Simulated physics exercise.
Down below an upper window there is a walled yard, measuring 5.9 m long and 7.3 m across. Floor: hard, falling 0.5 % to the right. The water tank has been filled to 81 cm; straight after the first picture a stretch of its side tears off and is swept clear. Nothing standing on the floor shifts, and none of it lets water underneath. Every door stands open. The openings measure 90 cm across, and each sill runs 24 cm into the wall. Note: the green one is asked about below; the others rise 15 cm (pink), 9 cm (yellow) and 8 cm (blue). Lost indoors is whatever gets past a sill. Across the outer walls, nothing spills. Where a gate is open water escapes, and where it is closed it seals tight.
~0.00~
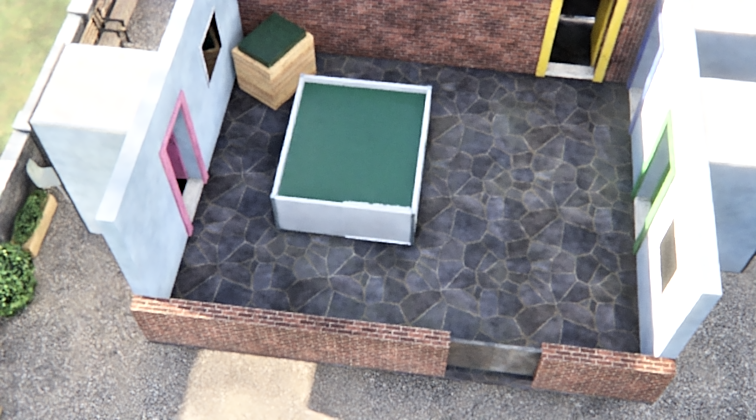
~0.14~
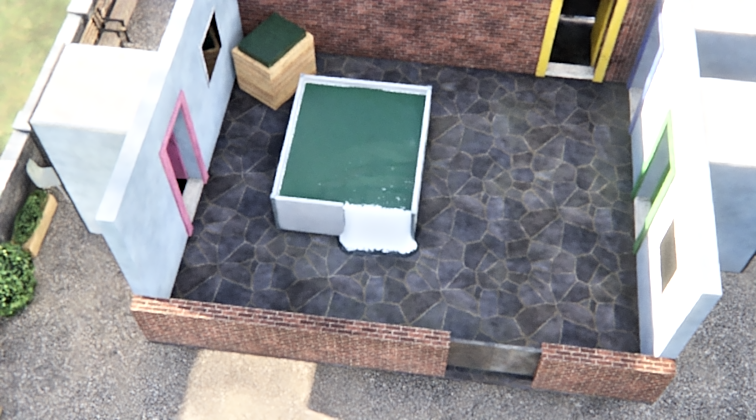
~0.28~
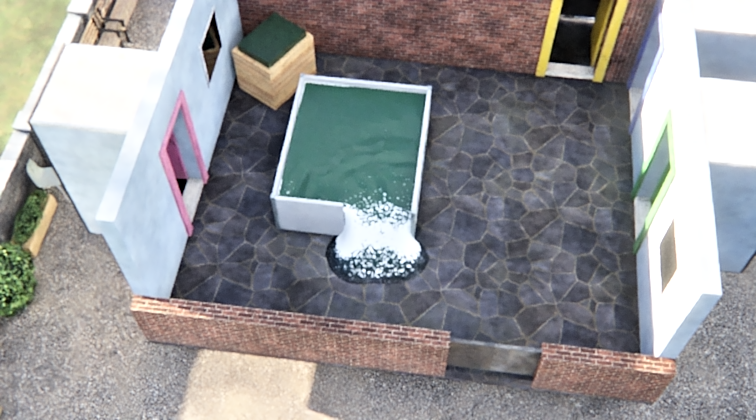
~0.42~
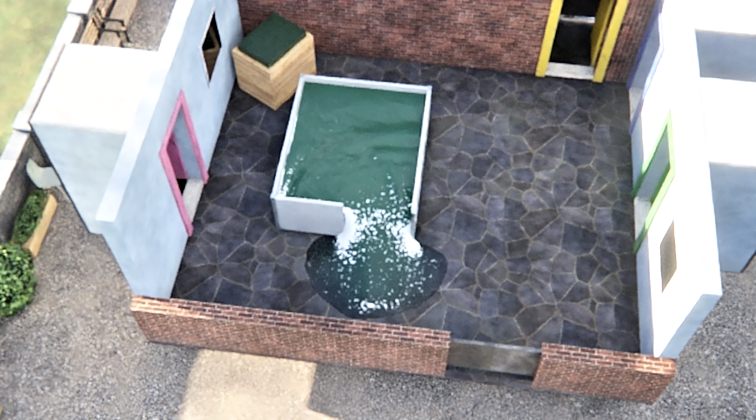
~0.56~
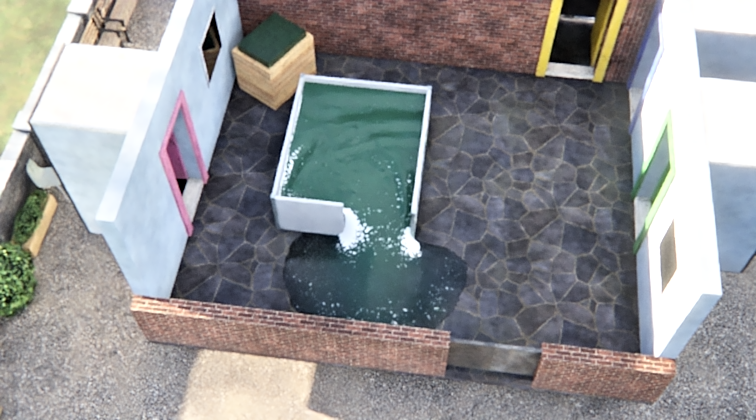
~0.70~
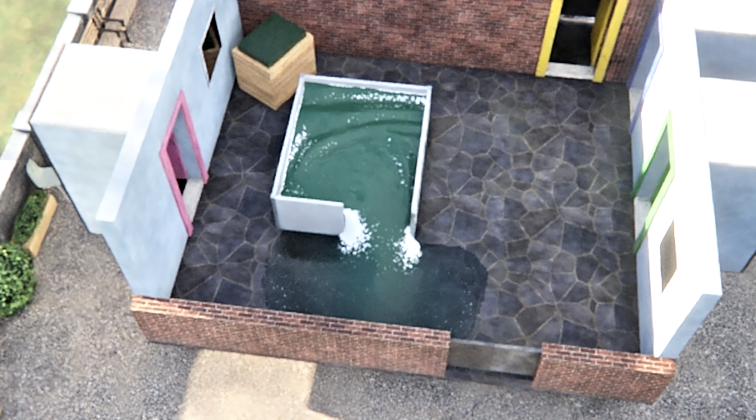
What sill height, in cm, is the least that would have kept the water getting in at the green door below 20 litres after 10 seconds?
The least height is about 8.5 cm.
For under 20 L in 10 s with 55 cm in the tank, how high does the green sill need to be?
Around 5.0 cm high.
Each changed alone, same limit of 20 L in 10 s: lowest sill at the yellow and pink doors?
About 14.5 cm at yellow and about 9.0 cm at pink.
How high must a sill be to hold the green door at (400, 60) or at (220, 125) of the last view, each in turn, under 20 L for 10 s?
Minimums: Roughly 10.5 cm and 14.0 cm.
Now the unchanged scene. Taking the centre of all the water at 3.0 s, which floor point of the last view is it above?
Approximately (383, 235).
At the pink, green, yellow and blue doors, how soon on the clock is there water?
Pink 2.2 seconds, green 2.6 seconds, yellow 4.0 seconds, blue 3.6 seconds.
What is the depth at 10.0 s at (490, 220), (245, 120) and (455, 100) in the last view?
Some 6, 15 and 12 cm.
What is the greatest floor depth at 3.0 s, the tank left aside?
Close to 40 centimetres.
After 1.4 s water covers 20 % of the floor, deepest (50 cm) near (372, 346); it has not reached the green door.
After 3.0 s water covers 45 % of the floor, deepest (40 cm) near (636, 379); 10 cm at the green door, 0 litres in over its 15 cm sill.
After 10.0 s water covers 100 % of the floor, deepest (18 cm) near (367, 106); 8 cm at the green door, 0 litres in over its 15 cm sill.
At the green door as built, the water arrived by 2.6 s and peaked near 13 cm at 3.8 s.
With a sill of 7 cm, 35 litres would have come in within the 10 s; with 9.5 cm, 12 litres. So under 20 litres takes about 8.5 cm.
